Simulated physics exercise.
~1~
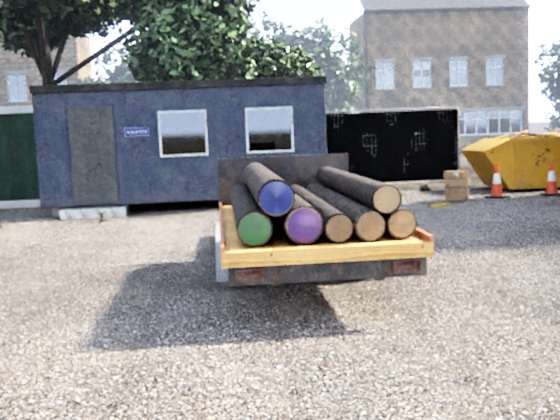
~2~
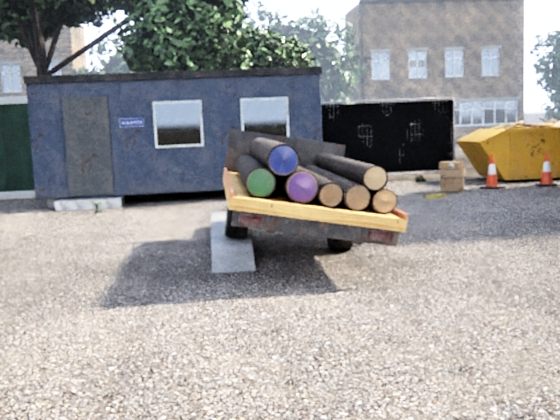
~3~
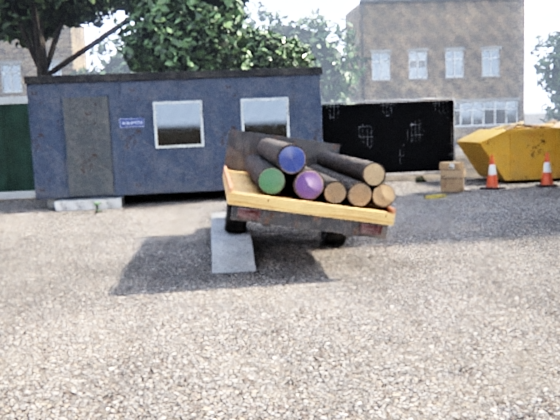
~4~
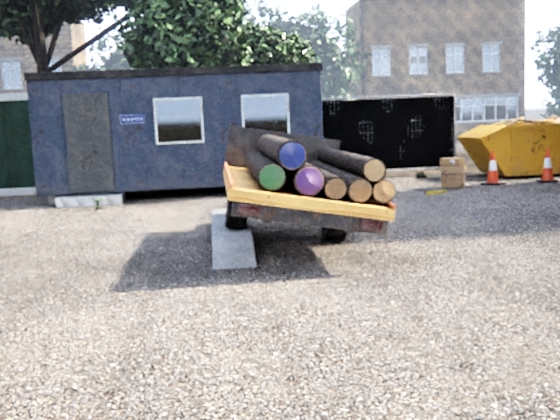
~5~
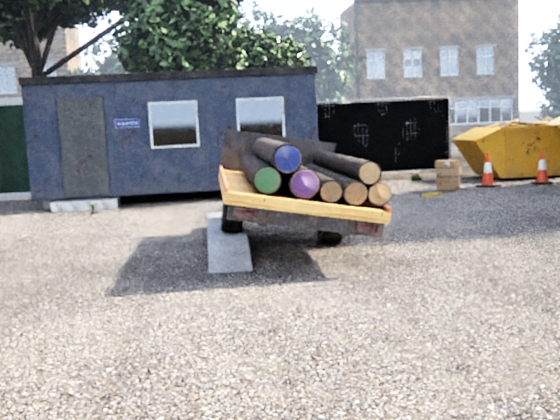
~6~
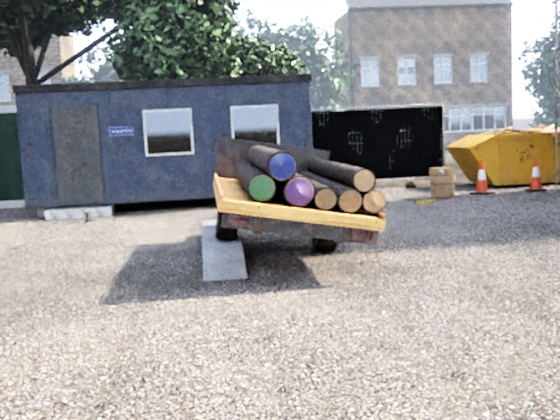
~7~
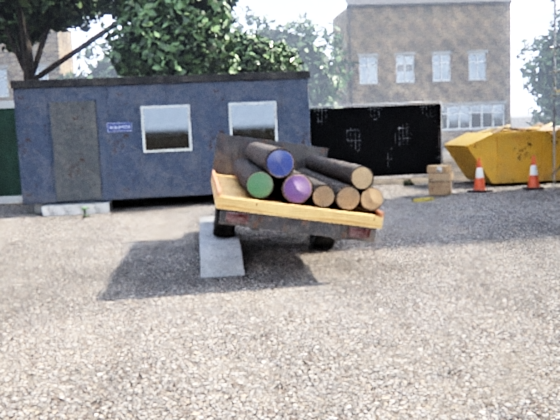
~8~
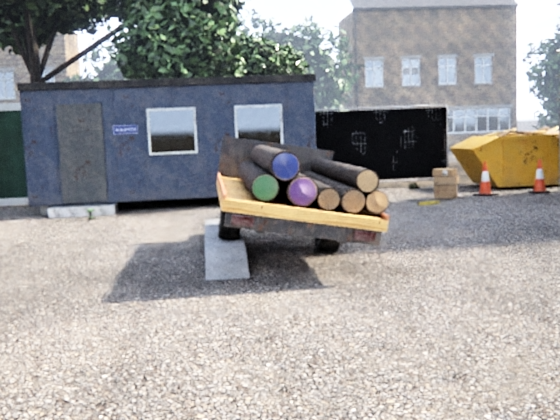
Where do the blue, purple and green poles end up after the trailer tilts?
All three stay on the trailer's deck, with the blue one resting up on other poles and the green and purple ones lying on the deck.
